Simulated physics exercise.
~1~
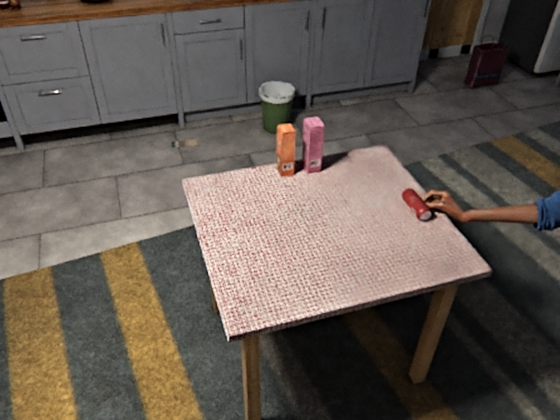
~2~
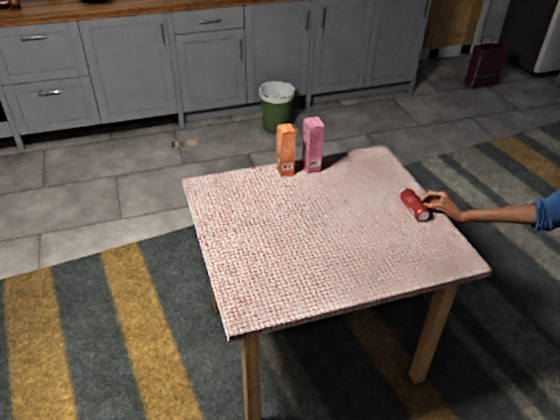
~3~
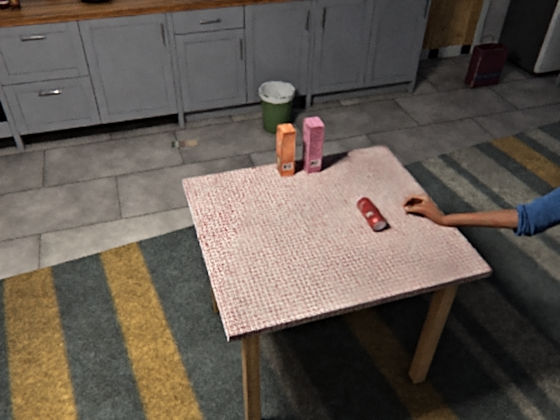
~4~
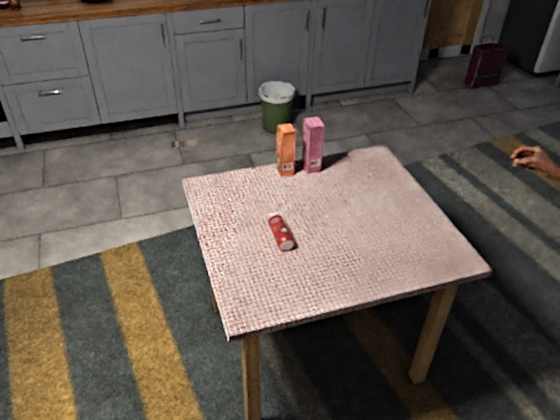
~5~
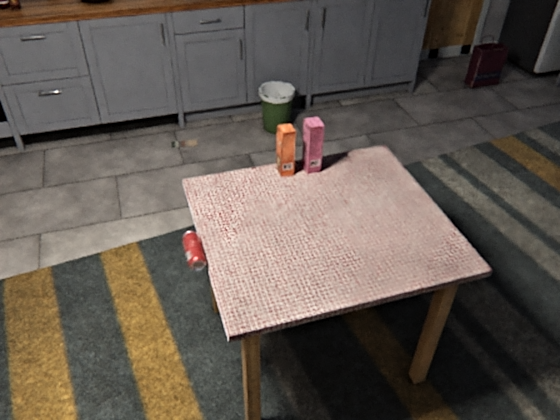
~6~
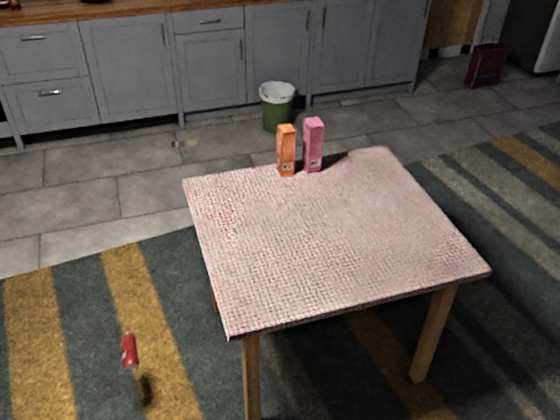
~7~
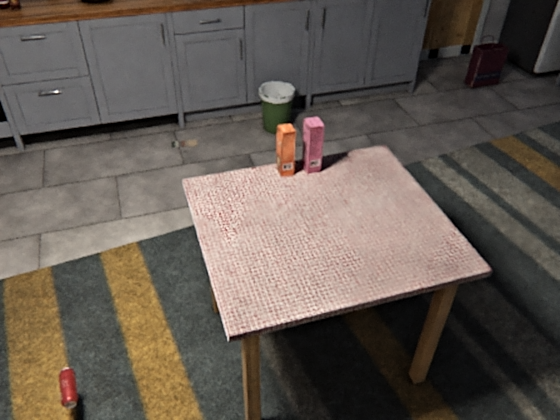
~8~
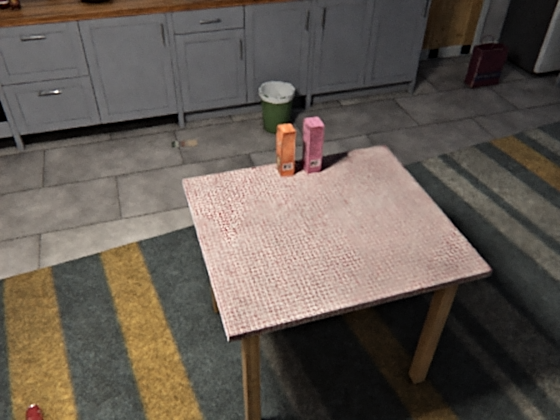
In a kitchen, a hand rolls a red can left across and off a table.
